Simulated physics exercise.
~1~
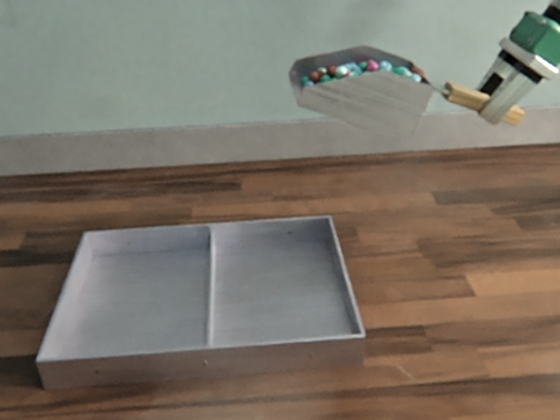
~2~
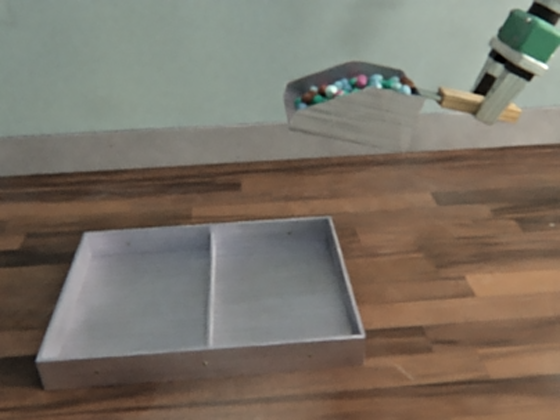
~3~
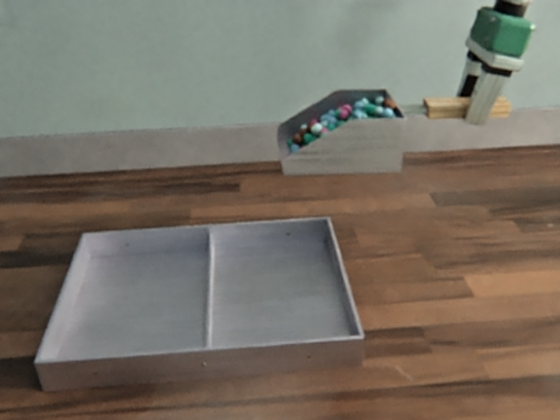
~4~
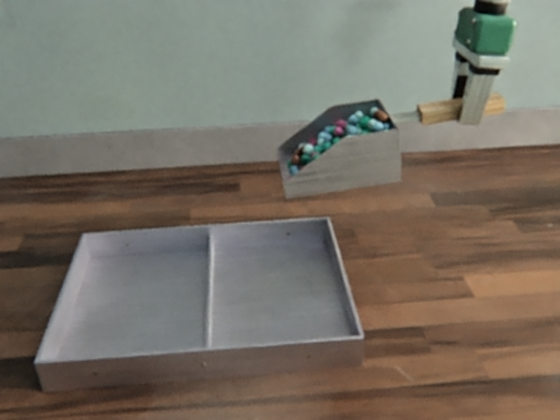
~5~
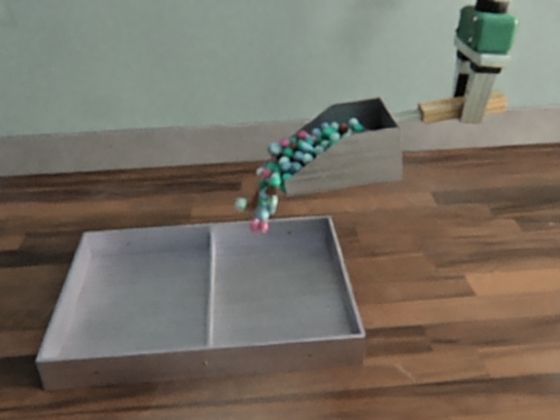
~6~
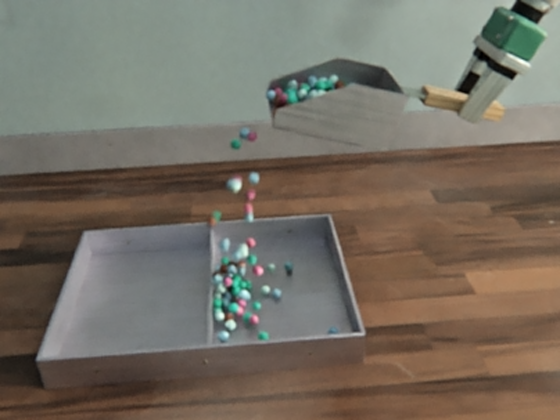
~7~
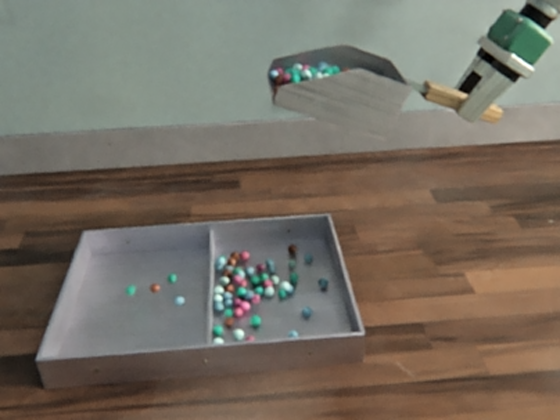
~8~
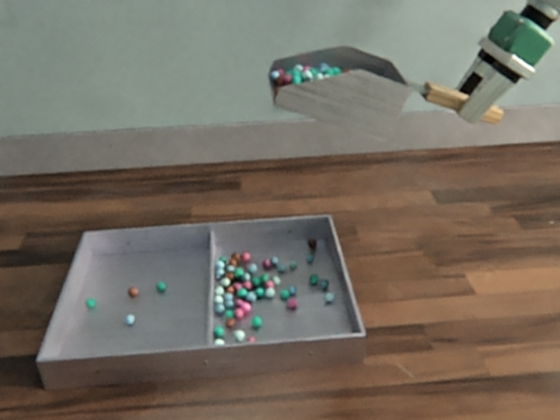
The clip opens with a gripper holding a grey scoop of small round colourful sweets, tilted back, above and to the right of a divided grey tray on a wooden surface. The scoop lowers while its open end tips downward to the left. Sweets then slide over the front edge and begin falling in a stream toward the tray. The gripper tilts the scoop back and raises it as the last ones drop. Most of the fallen sweets gather in the right compartment, while four roll about in the left. Finally the scoop holds still, with many sweets still inside.
